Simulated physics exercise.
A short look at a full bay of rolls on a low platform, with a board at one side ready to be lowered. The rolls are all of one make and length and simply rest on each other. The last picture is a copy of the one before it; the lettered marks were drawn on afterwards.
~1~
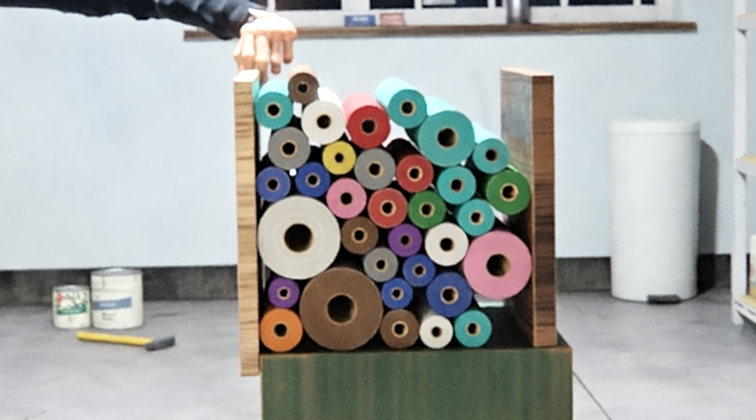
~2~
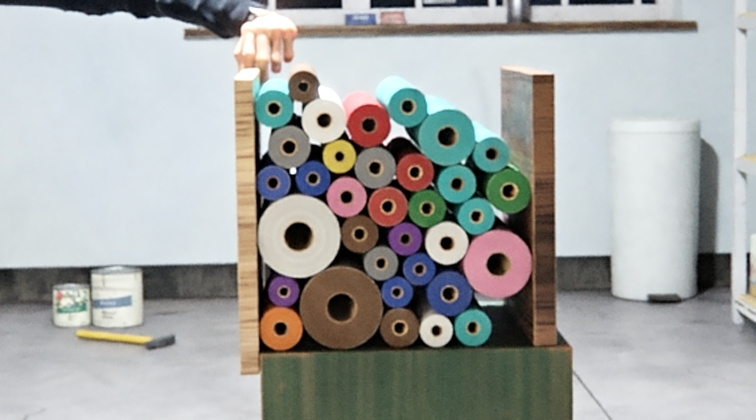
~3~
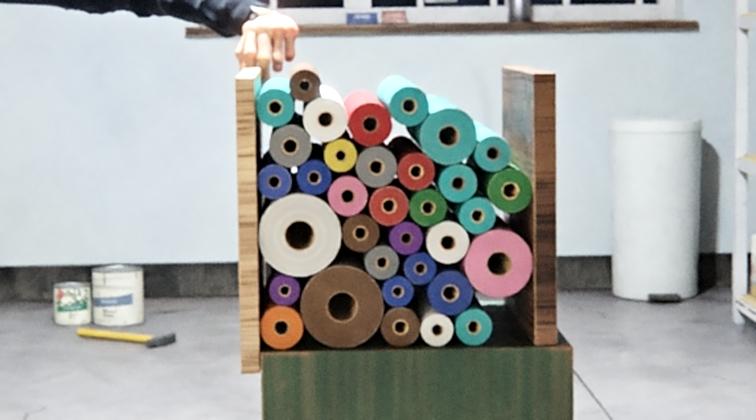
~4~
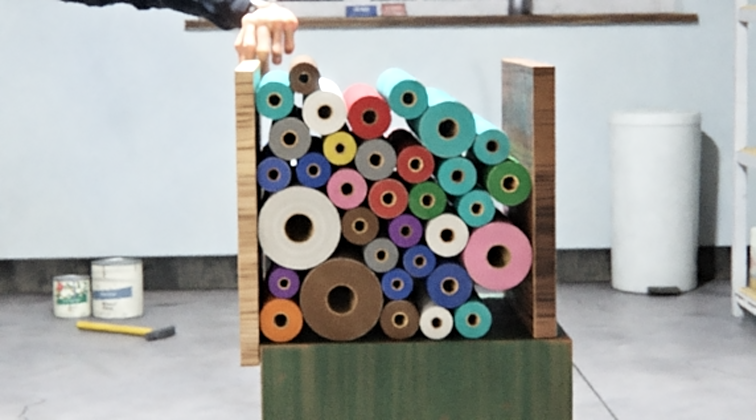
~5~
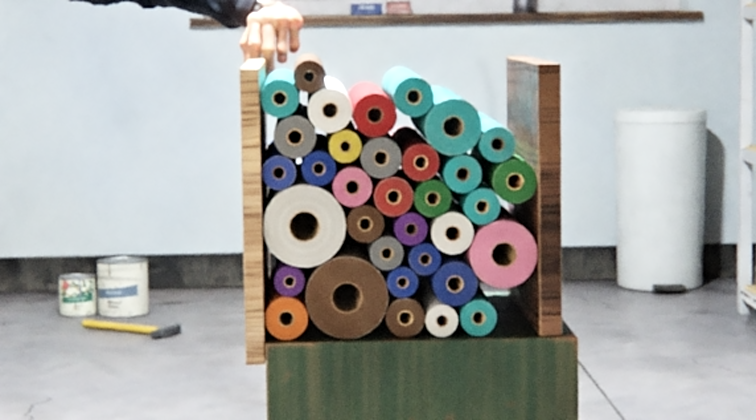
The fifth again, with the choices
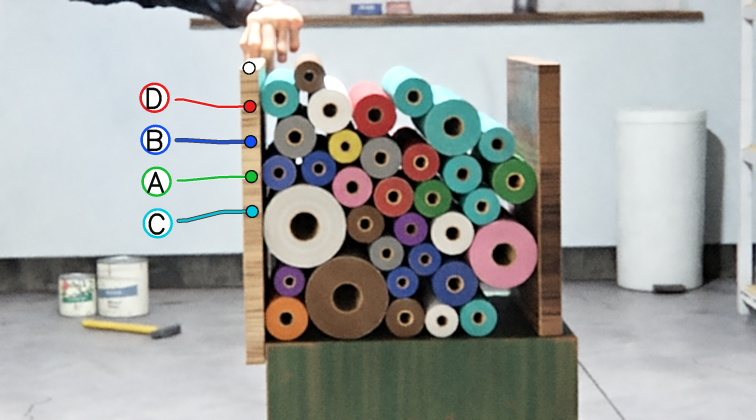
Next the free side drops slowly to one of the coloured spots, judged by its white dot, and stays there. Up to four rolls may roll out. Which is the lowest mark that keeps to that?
Slide it to A.
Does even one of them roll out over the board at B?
Yes.
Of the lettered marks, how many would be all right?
Three of them.
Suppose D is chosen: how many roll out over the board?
It comes to none.
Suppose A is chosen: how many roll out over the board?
It comes to two.
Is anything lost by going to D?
At D: No.
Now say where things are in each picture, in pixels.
In the first picture, a white roll (299, 237); a purple roll (405, 240); a blue roll (313, 180).
In the second picture, a blue roll (313, 179); a white roll (324, 120).
In the third picture, a turquoise roll (477, 216); a turquoise roll (493, 153).
In the fourth picture, side board (251, 200); an orange roll (281, 320).
In the fifth picture, a white roll (304, 226); a purple roll (411, 229); a blue roll (319, 169).
On the marked copy, A at (251, 176); B at (251, 141); C at (252, 211); D at (250, 106); the white dot at (249, 68).
With A. Early on, top of the board (261, 121).
Further on, top of the board (262, 175).
At the end, top of the board (262, 175), two out over the board.
As for the rest, B two out over the board; C more than four out over the board; D none out over the board.
